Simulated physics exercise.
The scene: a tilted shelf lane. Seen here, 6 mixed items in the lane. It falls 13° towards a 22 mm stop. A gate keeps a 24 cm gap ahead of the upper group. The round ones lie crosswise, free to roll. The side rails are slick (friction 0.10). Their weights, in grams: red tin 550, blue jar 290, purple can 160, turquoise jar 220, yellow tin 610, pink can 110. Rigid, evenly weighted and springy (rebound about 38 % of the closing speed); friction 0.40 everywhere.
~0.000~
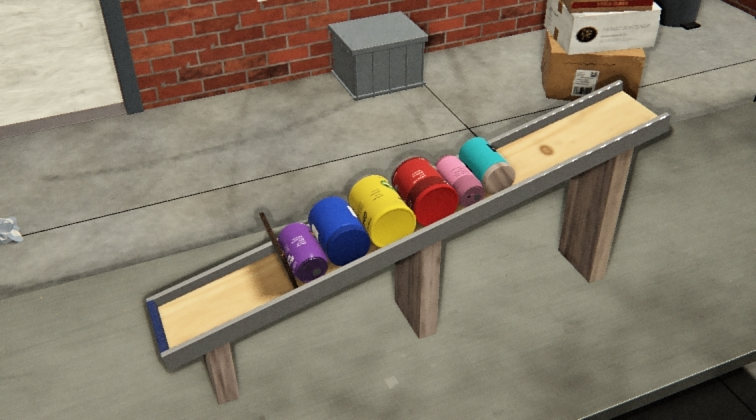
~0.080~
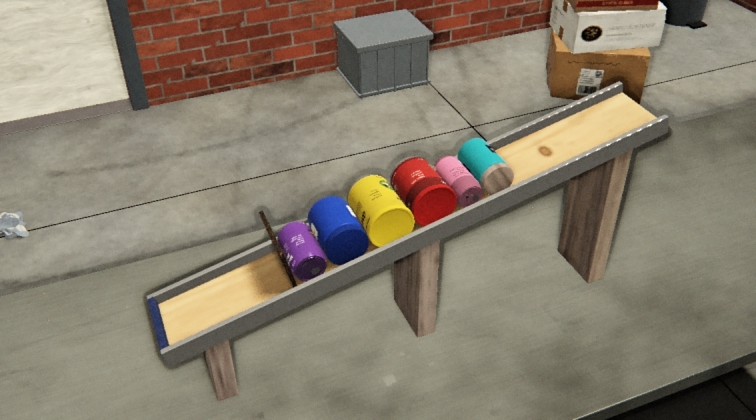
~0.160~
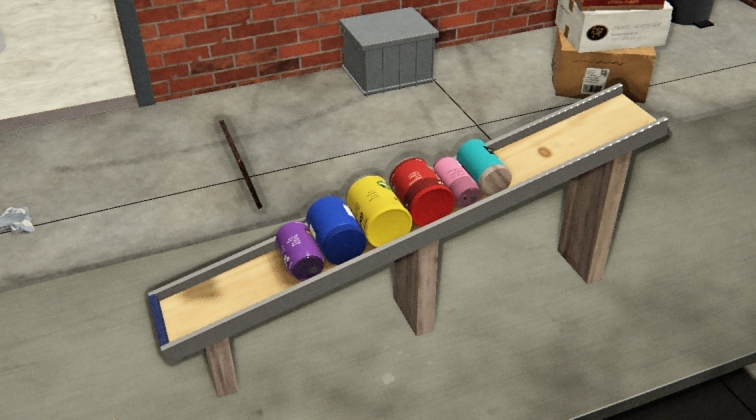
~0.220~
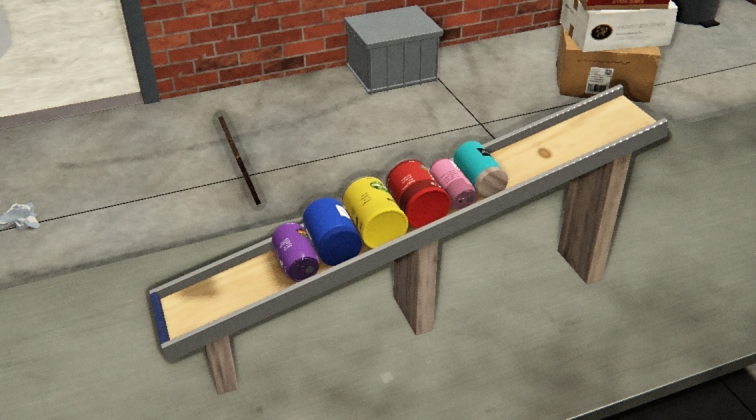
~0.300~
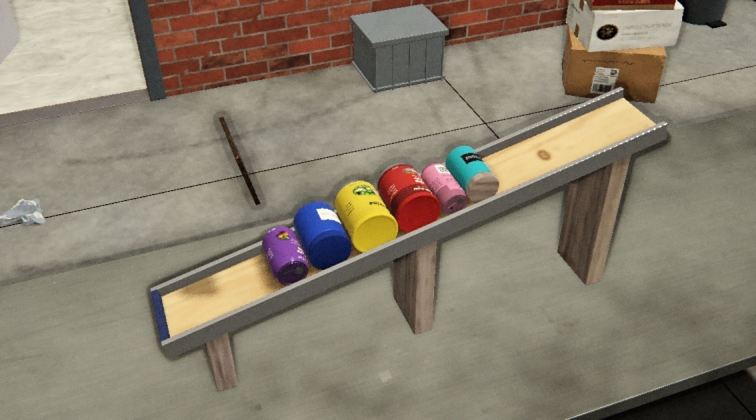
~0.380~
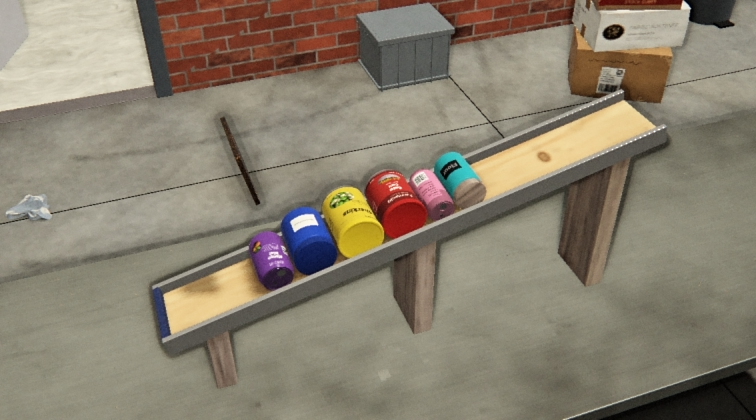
A row of six coloured cylindrical containers rests crosswise on a tilted wooden lane with grey rails, seen from above on a concrete pavement beside a brick wall, boxes and a grey bin. From lower left to upper right sit purple, blue, yellow, red, pink and turquoise ones, behind a dark bar. The bar shifts onto the pavement behind, then the row rolls slowly down leftward together as the view drifts slightly.
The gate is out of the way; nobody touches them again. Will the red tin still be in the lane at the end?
The red tin stays behind the stop.
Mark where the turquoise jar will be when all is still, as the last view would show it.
At about (330, 235).
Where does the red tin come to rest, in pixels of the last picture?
At about (263, 259).
Around 0.58 s, leader 7 cm from the stop; red tin near (343, 225).
Around 0.68 s, red tin near (306, 241).
Around 0.88 s, purple can now over the stop; red tin near (275, 254).
Around 1.08 s, red tin not moving near (263, 259); blue jar not moving; turquoise jar not moving.
Finally (1.5 s), over the stop, purple can; the other 5 in the lane. In the last view, red tin near (263, 259).
